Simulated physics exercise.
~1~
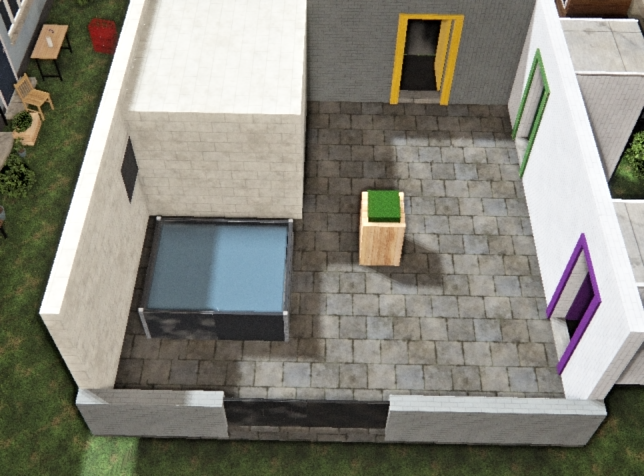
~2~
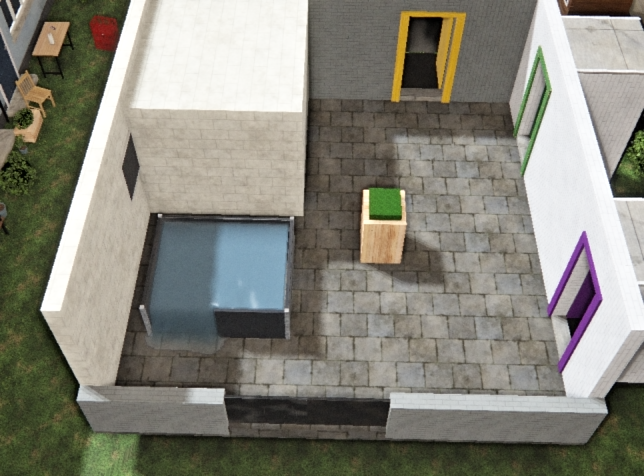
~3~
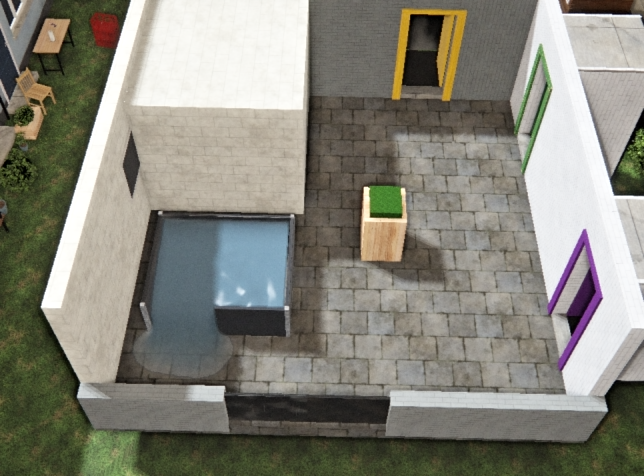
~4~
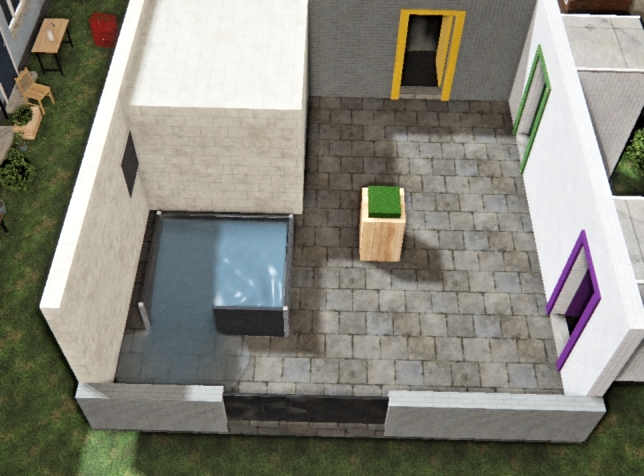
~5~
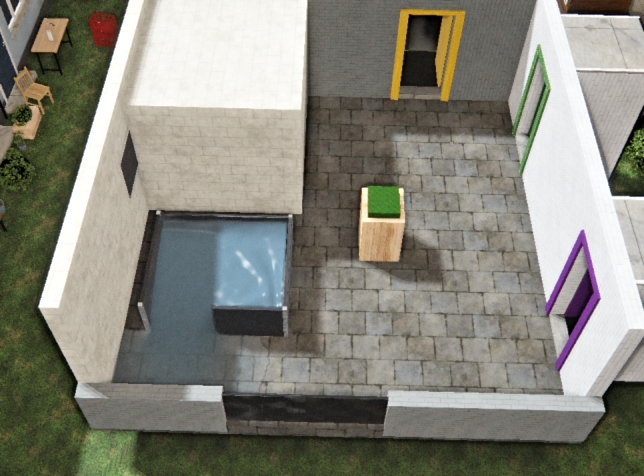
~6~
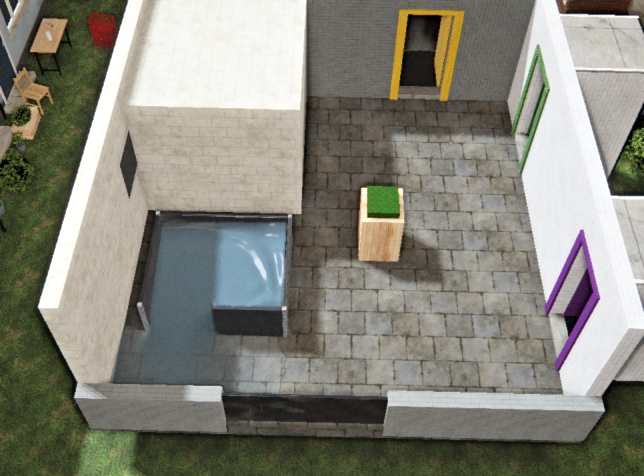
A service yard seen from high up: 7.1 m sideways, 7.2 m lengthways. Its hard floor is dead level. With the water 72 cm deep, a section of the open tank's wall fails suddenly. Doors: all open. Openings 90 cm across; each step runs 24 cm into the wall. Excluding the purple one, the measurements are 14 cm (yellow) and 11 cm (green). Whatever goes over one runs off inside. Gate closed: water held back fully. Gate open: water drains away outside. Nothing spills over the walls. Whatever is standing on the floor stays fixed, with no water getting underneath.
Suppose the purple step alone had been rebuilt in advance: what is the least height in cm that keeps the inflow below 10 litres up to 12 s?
About 16 cm.
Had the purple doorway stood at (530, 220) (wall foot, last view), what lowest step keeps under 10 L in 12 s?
Minimum: Close to 7.0 cm.
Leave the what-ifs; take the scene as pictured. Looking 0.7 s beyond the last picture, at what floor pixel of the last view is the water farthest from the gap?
The tip of the flood lies near (377, 414).
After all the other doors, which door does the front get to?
Answer: The yellow door.
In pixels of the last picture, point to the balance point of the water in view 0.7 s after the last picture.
The water is centred near (207, 320).
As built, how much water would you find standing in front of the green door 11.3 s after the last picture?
It comes to about 9.0 centimetres deep.
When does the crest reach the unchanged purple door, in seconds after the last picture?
About 3.5 seconds.
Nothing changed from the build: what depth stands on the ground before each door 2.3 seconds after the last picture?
In cm - purple: 1, yellow: 0, green: 0.
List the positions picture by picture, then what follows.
The open tank at (220, 267) is whole and still, 72 cm deep; the purple door at (571, 309) is dry, in the first picture.
The gap is at (184, 326), the front 0.3 m out at (204, 350); the back of the open tank holds 72 cm, in the second picture.
Water pours out at (185, 324) and has run 0.8 m, to (194, 374); about 11 cm deep outside, 72 cm at the back, in the third picture.
The front is at a hidden place, 1.3 m from the gap at (183, 325); 2.1 m2 of floor is wet, 72 cm left at the back, in the fourth picture.
The front is at a hidden place, 1.4 m from the gap at (183, 325); 2.8 m2 of floor is wet, 66 cm left at the back, in the fifth picture.
The front is at a hidden place, 1.6 m from the gap at (182, 324); 3.0 m2 of floor is wet, 60 cm left at the back; the purple door at (570, 306), 6.1 m from the gap, is still 4.8 m from the nearest water, in the sixth picture.
Then, 0.7 s after the last picture water covers 10 % of the floor, deepest (59 cm) near (108, 407); it has not reached the purple door.
Then, 2.3 s after the last picture water covers 45 % of the floor, deepest (40 cm) near (148, 217); it has not reached the purple door.
Then, 11.3 s after the last picture water covers 100 % of the floor, deepest (14 cm) near (309, 107); 8 cm at the purple door, 204 litres in over its 6 cm step.
At the purple door as built, the water peaked near 17 cm, 3.3 s after the last picture.
With a step of 14 cm, 24 litres would have come in within the 12 s; with 19 cm, 4 litres. So under 10 litres takes about 16 cm.
